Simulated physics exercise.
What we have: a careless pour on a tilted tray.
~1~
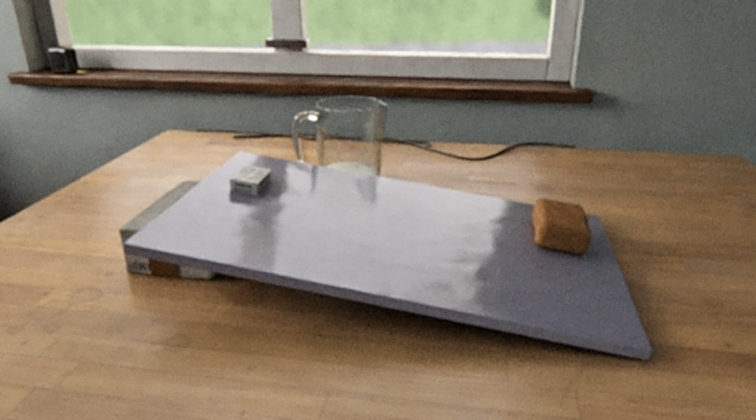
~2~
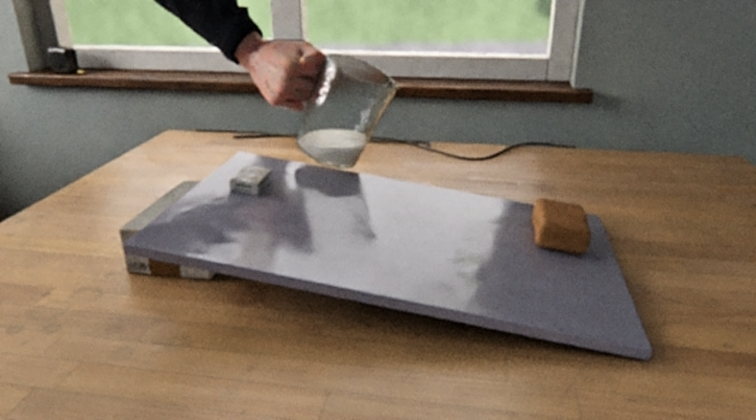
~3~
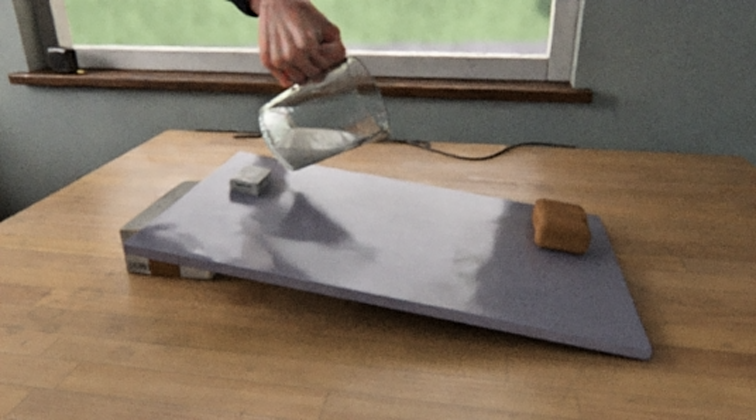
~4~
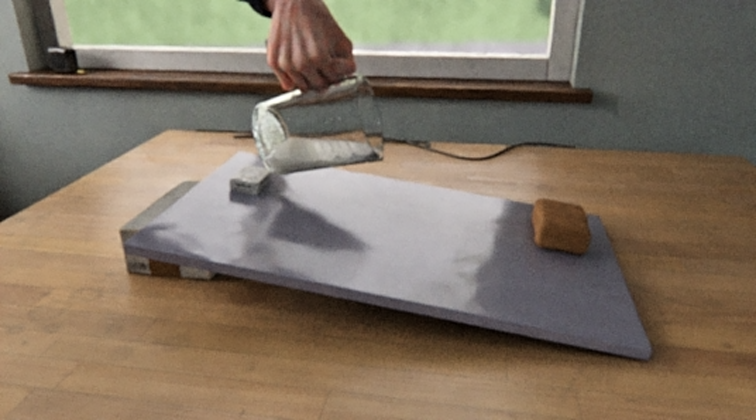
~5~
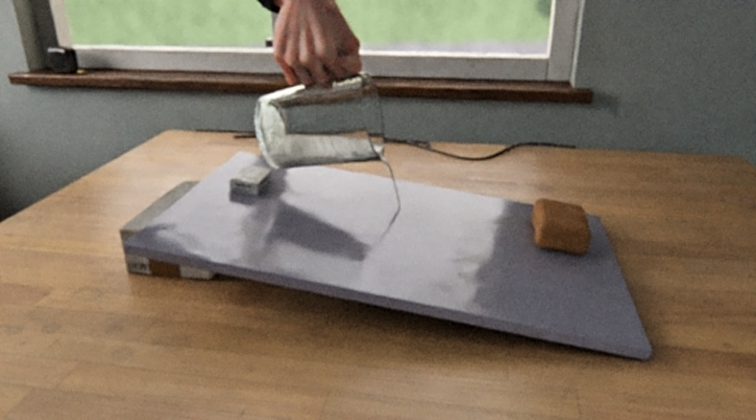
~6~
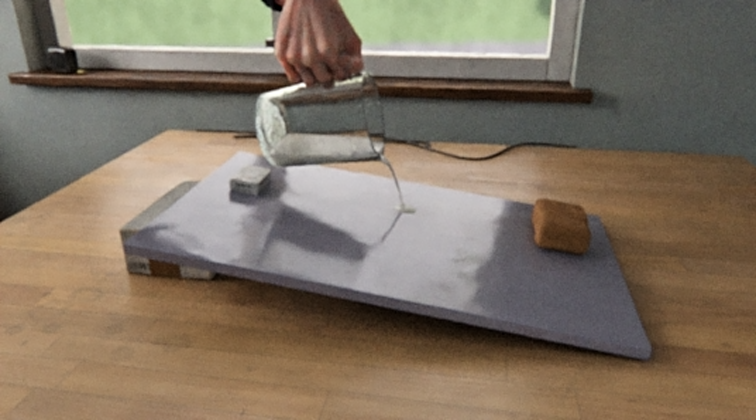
On a wooden table by a window, a hand lifting a glass jug and pouring a thin stream onto a tilted tray.
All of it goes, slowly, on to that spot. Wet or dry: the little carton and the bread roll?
On the left the little carton remains untouched, on the right the bread roll ends up in the puddle.
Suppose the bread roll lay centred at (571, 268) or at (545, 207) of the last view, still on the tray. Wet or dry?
First it remains untouched, then it is reached.
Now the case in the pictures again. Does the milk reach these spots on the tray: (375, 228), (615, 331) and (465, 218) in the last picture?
First not reached, second clear of it, third reached.
Shortly, it runs down to the right; the little carton is still dry; the bread roll is wet along its edge.
Then, it runs down to the right and off the end; the little carton is still dry; the bread roll is wet along its edge.
At the finish, it runs down to the right and off the end; the little carton is still dry; the bread roll is wet along its edge.
